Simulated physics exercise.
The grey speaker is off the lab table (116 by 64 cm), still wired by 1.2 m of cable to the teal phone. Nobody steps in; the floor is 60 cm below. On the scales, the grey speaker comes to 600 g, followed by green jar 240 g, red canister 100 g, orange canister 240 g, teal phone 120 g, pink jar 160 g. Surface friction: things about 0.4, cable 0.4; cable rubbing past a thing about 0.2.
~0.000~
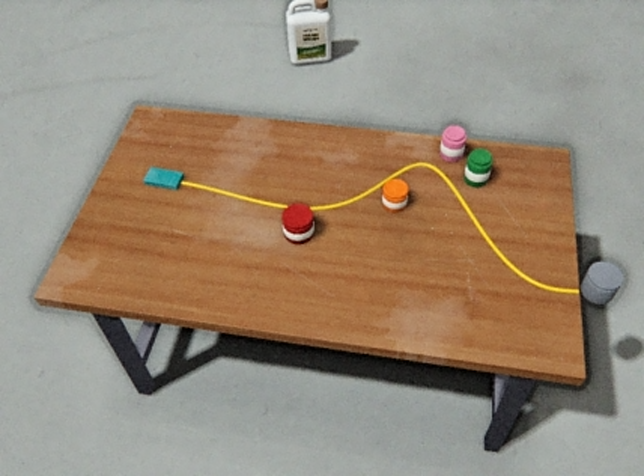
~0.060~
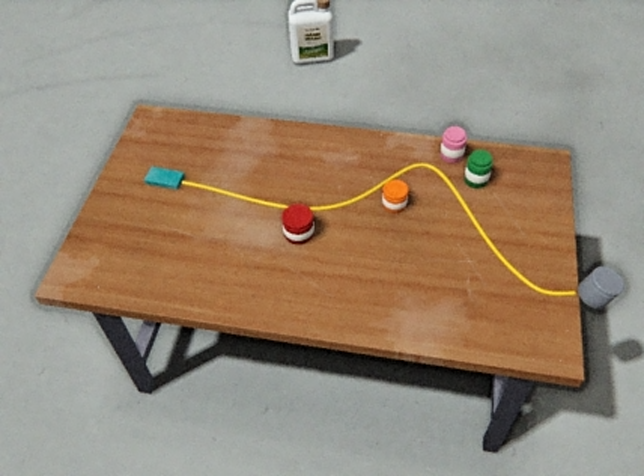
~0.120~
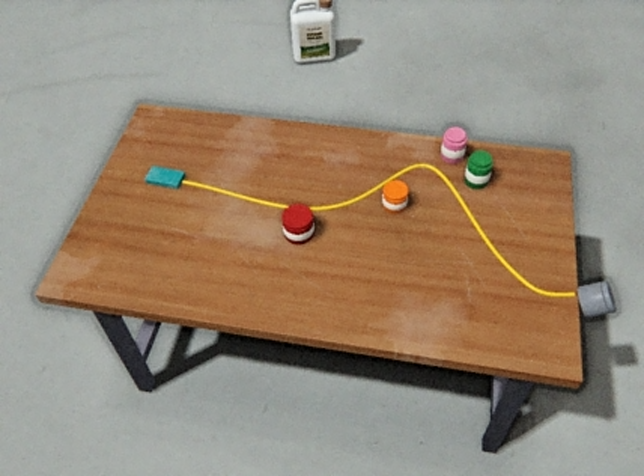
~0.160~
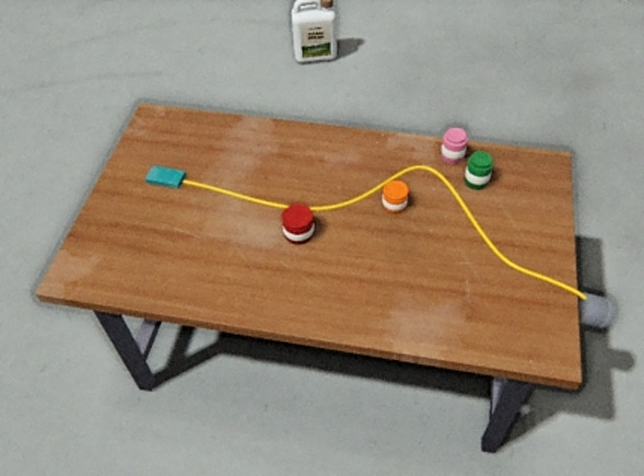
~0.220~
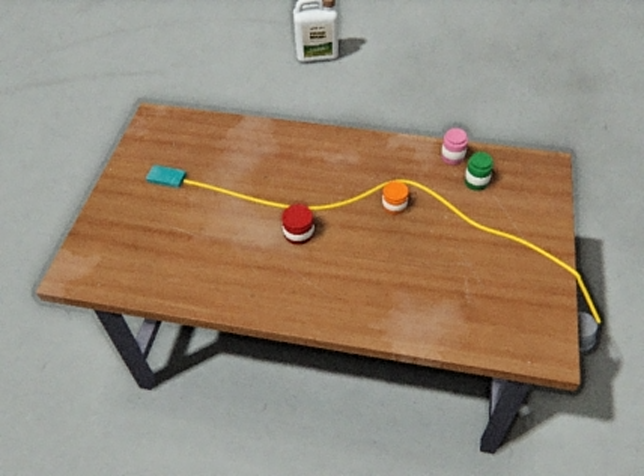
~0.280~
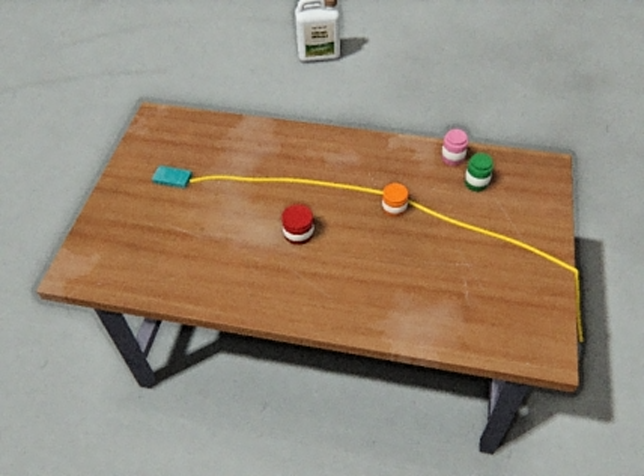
The grey speaker drops beside the right edge of the wooden table and out of sight, pulling the yellow cable straighter past the red, orange, green and pink containers; then the teal phone shifts slightly to the right.
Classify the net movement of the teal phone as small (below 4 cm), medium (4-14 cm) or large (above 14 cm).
Large.
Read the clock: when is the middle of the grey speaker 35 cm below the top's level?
At 0.36 s.
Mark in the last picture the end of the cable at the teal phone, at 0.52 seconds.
Pixel estimate: (369, 202).
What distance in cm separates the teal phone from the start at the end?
The teal phone ends up 70 cm from where it started.
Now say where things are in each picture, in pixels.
Shows, teal phone (163, 176); cable runs through (526, 278) (467, 209) (402, 171) (318, 208) (230, 194), in the first frame.
Shows, grey speaker (605, 280); cable runs through (524, 280) (402, 172) (230, 194), in the second frame.
Shows, grey speaker (597, 299); cable runs through (524, 281) (402, 172) (230, 194), in the third frame.
Shows, grey speaker (592, 310); cable runs through (536, 275) (402, 173) (231, 193), in the fourth frame.
Shows, grey speaker (580, 332); cable runs through (580, 281) (231, 193), in the fifth frame.
Shows, teal phone (172, 175); cable runs through (527, 247) (426, 210) (331, 185) (241, 179), in the sixth frame.
After 0.5 s, the cable's tail end at (369, 202); teal phone 47 cm off its start, grey speaker over the edge, orange canister 3 cm off its start.
After 0.7 s, the cable's tail end at (424, 185); teal phone 68 cm off its start, grey speaker over the edge, orange canister 4 cm off its start.
After 1.0 s, the cable's tail end at (428, 183); teal phone 69 cm off its start at (447, 176), grey speaker over the edge, orange canister 4 cm off its start at (401, 204).
After 1.2 s, the cable's tail end at (428, 183); teal phone 69 cm off its start, grey speaker over the edge, orange canister 4 cm off its start.
After 2.4 s, the cable's tail end at (428, 183); teal phone 69 cm off its start at (447, 176), grey speaker over the edge, orange canister 4 cm off its start at (401, 204).
